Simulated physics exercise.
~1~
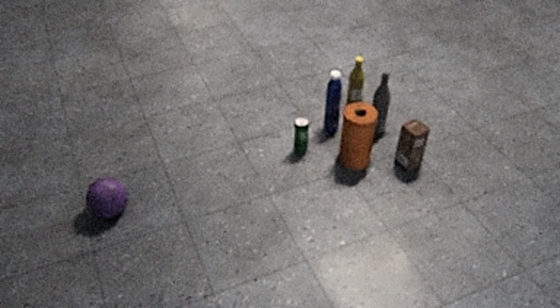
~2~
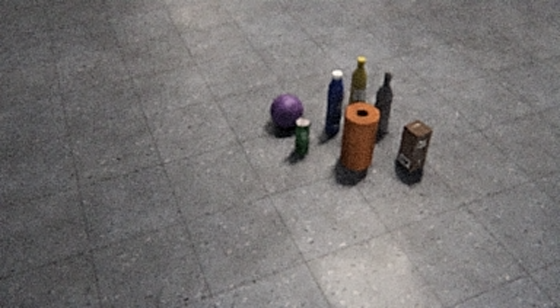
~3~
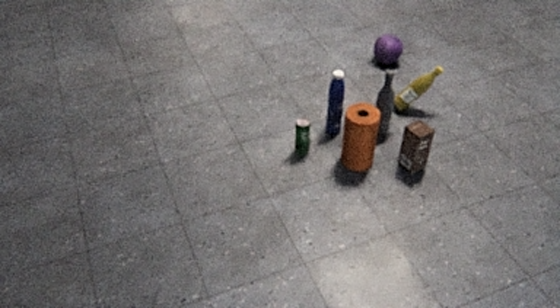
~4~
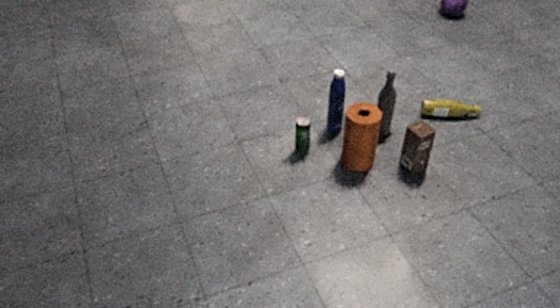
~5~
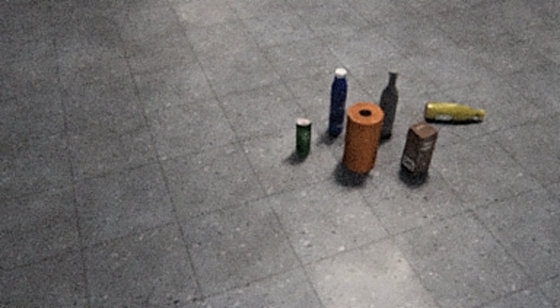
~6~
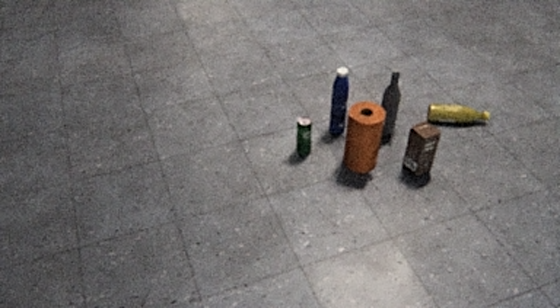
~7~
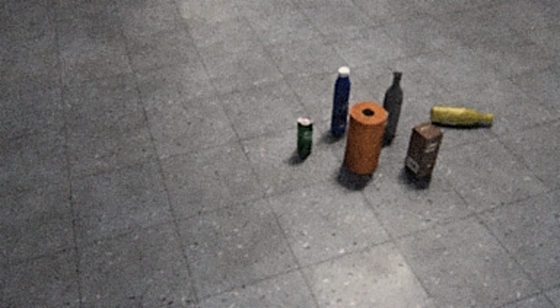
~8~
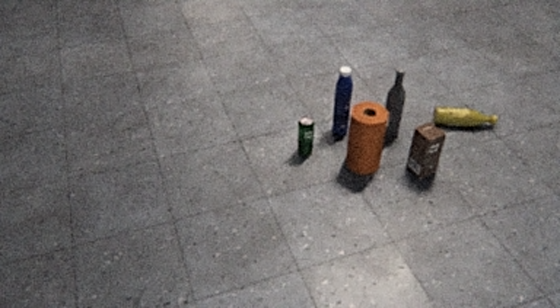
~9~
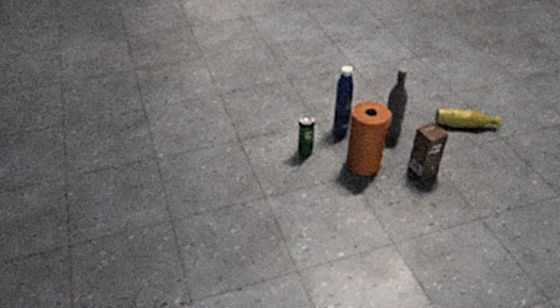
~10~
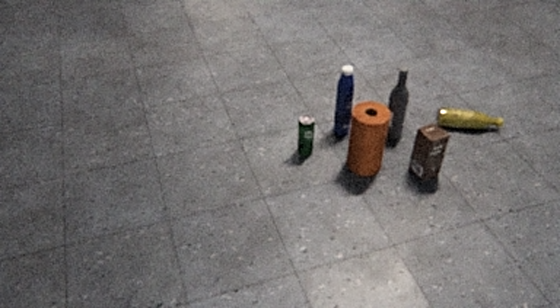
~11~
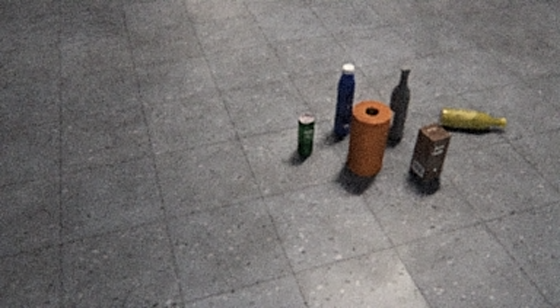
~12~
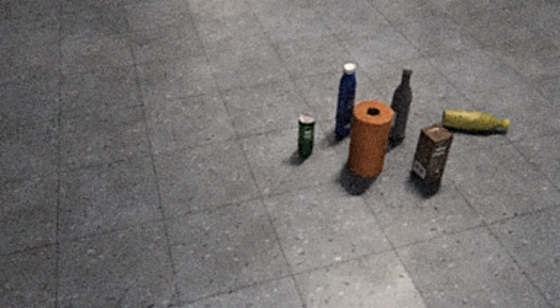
Purple ball rolling past a cluster of bottles, knocking the yellow bottle onto its side and leaving view, the others still standing.
